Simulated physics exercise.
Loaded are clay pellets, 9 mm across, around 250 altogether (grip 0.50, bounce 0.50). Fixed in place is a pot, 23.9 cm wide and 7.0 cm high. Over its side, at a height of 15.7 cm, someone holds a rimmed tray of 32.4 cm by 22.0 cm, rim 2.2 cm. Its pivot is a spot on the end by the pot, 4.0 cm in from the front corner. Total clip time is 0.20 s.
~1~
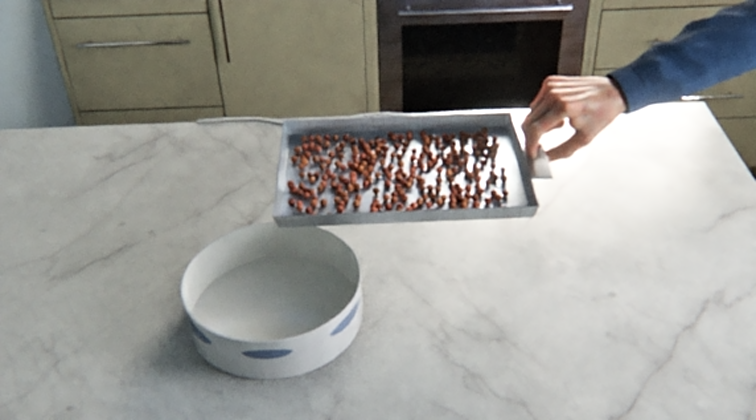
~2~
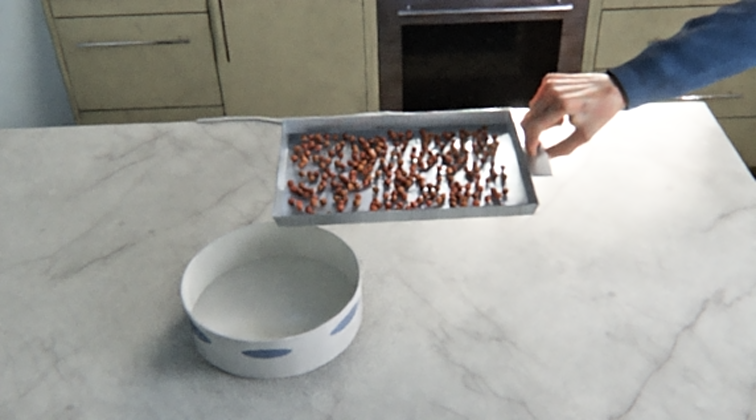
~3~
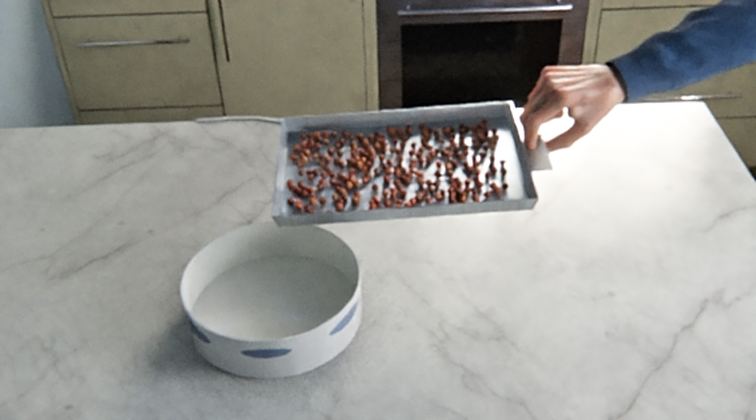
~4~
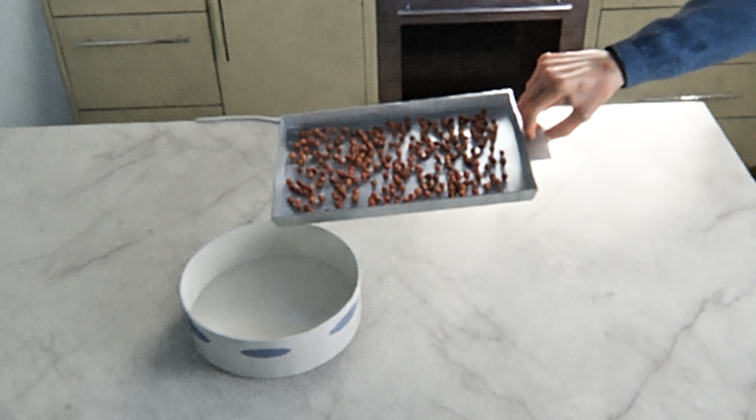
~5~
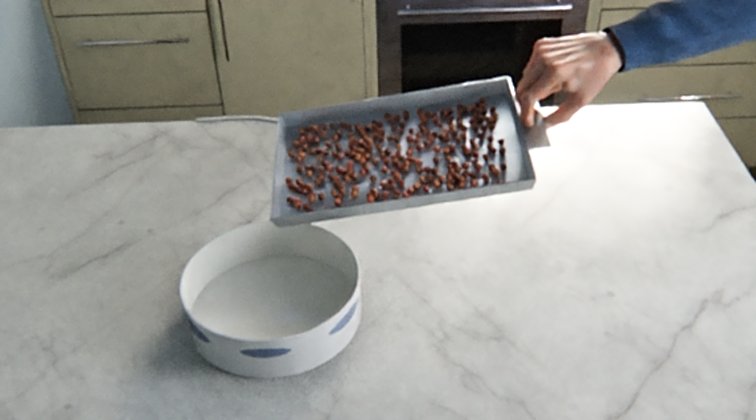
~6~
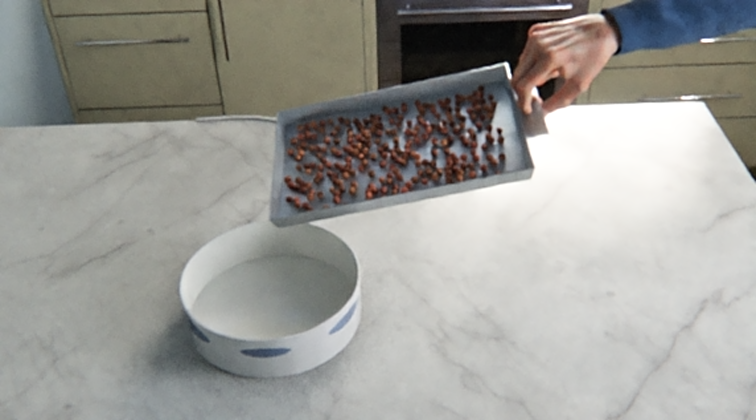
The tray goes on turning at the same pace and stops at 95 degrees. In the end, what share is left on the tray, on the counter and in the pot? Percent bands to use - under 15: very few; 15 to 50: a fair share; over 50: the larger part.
Left on the tray - very few, counter - very few, pot - the larger part.
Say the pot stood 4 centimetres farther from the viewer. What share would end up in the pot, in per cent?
Expect something close to 100 per cent.
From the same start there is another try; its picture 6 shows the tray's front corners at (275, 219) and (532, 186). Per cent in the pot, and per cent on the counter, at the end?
You'd end with pot at 90 and counter at 10.
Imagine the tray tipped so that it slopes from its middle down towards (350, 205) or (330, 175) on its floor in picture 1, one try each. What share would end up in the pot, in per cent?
The share comes to about 100 in a hundred, then about 55 in a hundred.
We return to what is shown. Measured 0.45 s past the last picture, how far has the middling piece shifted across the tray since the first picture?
About 10 cm.
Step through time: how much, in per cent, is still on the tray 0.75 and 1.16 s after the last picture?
The figures go 75 and then 15.
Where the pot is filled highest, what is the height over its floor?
Around 2.0 cm above the floor.
Then, 0.45 s after the last picture, tilt 52 degrees; the tray holds 100 %, the pot 0 %.
Then, 0.75 s after the last picture, tilt 78 degrees; the tray holds 75 %, the pot 20 %.
Then, 1.16 s after the last picture, tilt 95 degrees; the tray holds 15 %, the pot 60 %.
In the end, tray 0 %, counter 5 %, pot 95 %.
